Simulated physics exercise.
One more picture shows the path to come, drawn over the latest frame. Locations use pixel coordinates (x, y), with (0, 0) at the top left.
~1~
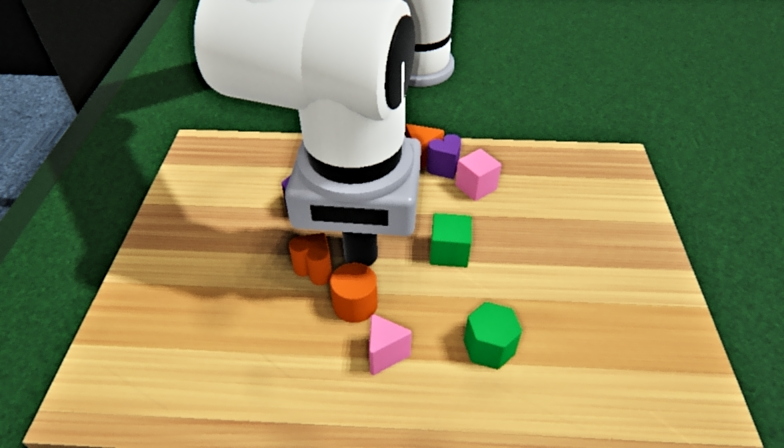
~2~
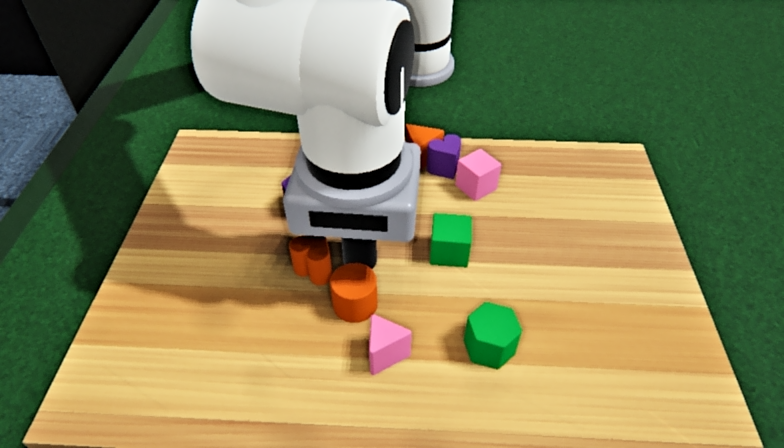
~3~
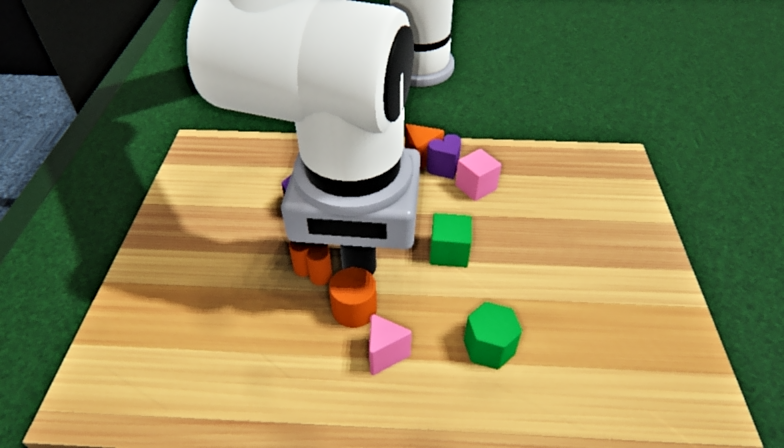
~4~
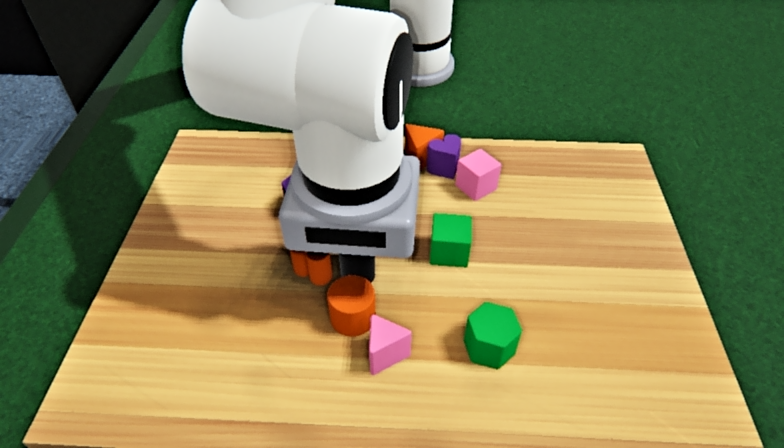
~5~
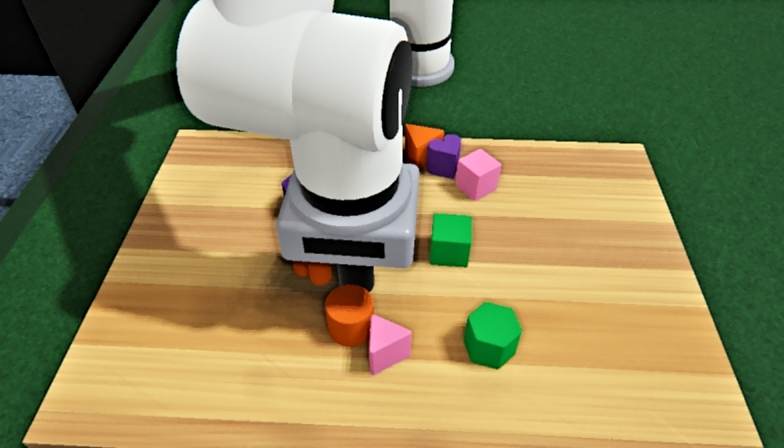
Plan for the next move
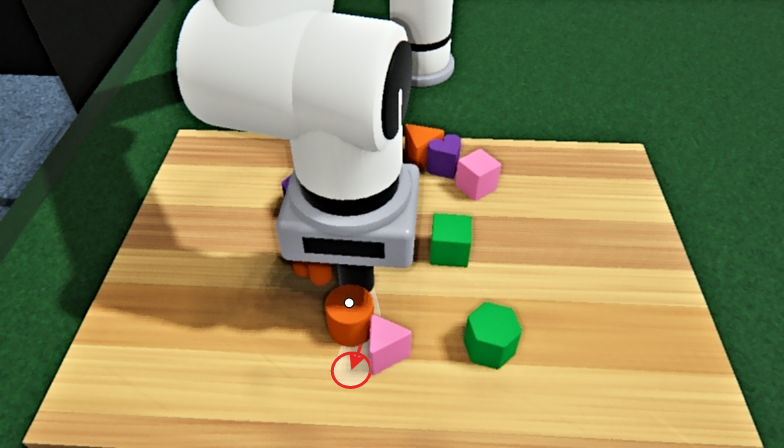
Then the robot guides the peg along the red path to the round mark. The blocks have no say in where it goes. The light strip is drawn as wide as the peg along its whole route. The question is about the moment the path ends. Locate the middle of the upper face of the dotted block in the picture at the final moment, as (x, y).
At pixel (316, 379).
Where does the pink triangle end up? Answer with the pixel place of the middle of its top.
It will end up at (394, 354).
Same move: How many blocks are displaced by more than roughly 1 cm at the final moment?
Moved: Exactly two.
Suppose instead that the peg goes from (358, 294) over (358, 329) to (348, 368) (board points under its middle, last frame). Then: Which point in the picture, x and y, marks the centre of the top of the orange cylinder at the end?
My best guess is (323, 383).
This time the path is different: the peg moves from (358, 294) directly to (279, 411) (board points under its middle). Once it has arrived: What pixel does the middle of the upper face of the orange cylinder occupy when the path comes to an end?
Somewhere near (338, 373).
The drawn path runs from (358, 294) through (363, 317) and (361, 343) to (351, 370); the dot is on the orange cylinder.
On the path given first. Halfway along, peg at (363, 321); orange cylinder at (340, 340); pink triangle at (388, 336).
At the end, peg at (350, 361); orange heart-shaped block not moved; orange cylinder at (316, 379); pink triangle at (394, 354), turned 60° anticlockwise.
